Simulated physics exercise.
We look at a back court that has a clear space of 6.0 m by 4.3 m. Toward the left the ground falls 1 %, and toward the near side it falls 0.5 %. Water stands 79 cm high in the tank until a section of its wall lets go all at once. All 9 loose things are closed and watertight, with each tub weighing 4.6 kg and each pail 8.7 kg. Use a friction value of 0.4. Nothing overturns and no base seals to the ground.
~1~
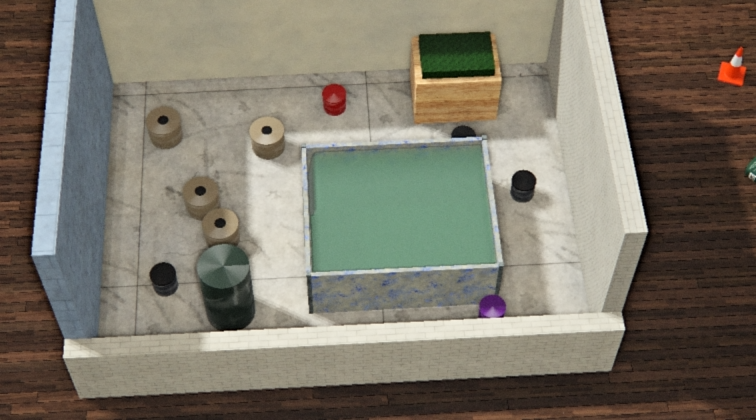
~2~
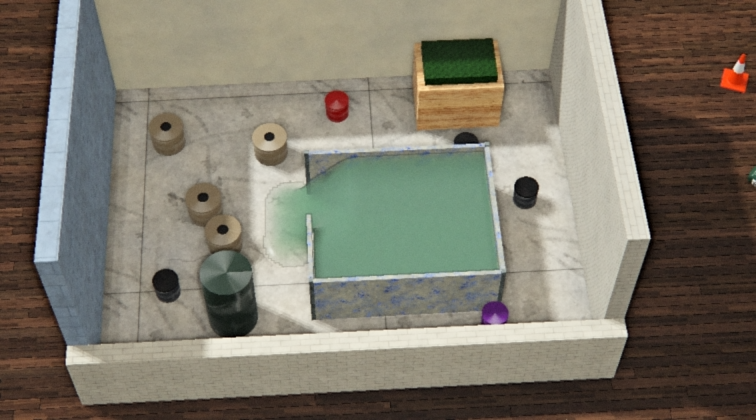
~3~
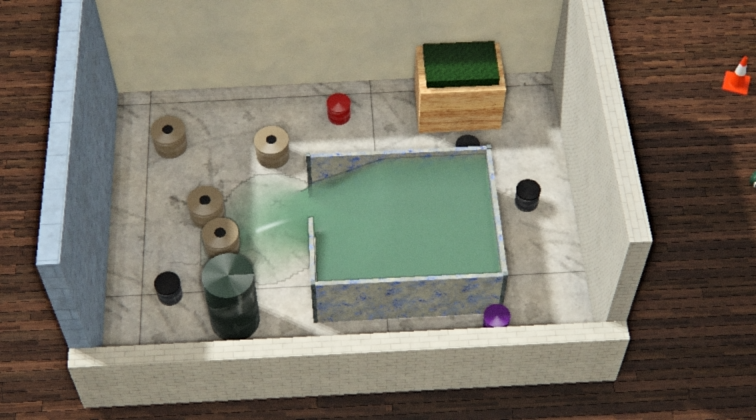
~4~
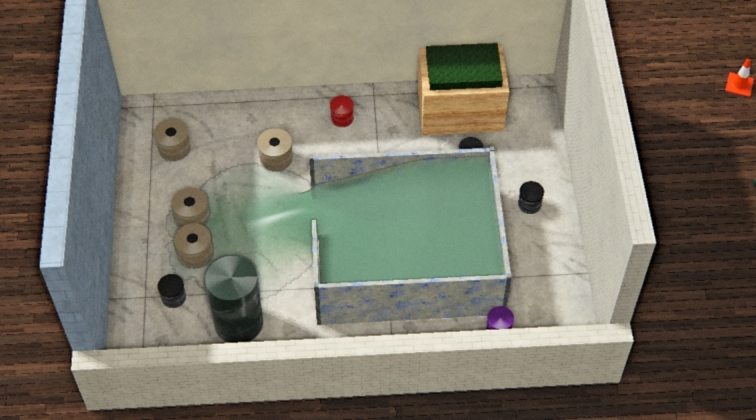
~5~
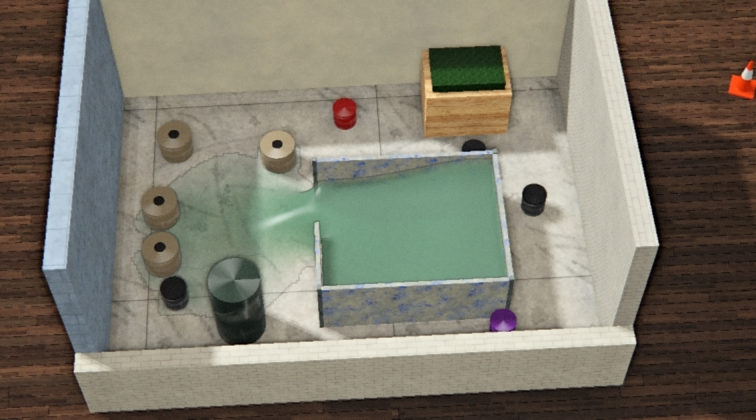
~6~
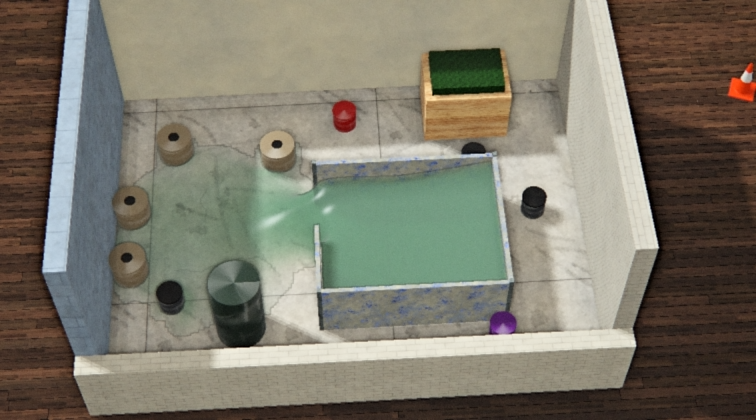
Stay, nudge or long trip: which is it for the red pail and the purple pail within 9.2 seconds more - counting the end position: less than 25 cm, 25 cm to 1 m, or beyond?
Red pail: Large shift; purple pail: Modest shift.
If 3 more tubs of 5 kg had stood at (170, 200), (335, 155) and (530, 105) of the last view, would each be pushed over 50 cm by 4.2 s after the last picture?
Listed order gives above the limit, above the limit, within the limit.
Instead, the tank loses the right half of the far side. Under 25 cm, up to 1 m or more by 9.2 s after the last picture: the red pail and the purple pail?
Note: Red pail swept well away, purple pail swept well away.
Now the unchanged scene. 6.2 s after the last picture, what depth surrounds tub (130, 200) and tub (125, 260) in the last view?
Around 8 cm and 14 cm.
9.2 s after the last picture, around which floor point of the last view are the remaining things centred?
It works out to somewhere near (448, 210) on the floor.
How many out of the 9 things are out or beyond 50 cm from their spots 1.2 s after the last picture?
That would be 5.
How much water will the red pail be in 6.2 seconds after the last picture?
Near 13 cm deep.
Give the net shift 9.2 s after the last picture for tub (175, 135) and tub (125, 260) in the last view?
The first ends 50 cm from its start, the second 140 cm.
Then, 1.2 s after the last picture the red pail is near (344, 110), 0.0 m from its start, aground; the purple pail is near (503, 323), 0.0 m from its start, aground; 4 afloat.
Then, 3.8 s after the last picture the red pail is near (427, 163), 1.4 m from its start, afloat; the purple pail is near (576, 317), 0.9 m from its start, aground; 6 afloat.
Then, 6.2 s after the last picture the red pail is near (561, 171), 3.0 m from its start, afloat; the purple pail is near (530, 226), 1.4 m from its start, afloat; 8 afloat.
Then, 9.2 s after the last picture the red pail is near (532, 158), 2.6 m from its start, afloat; the purple pail is near (540, 315), 0.5 m from its start, afloat; 9 afloat.
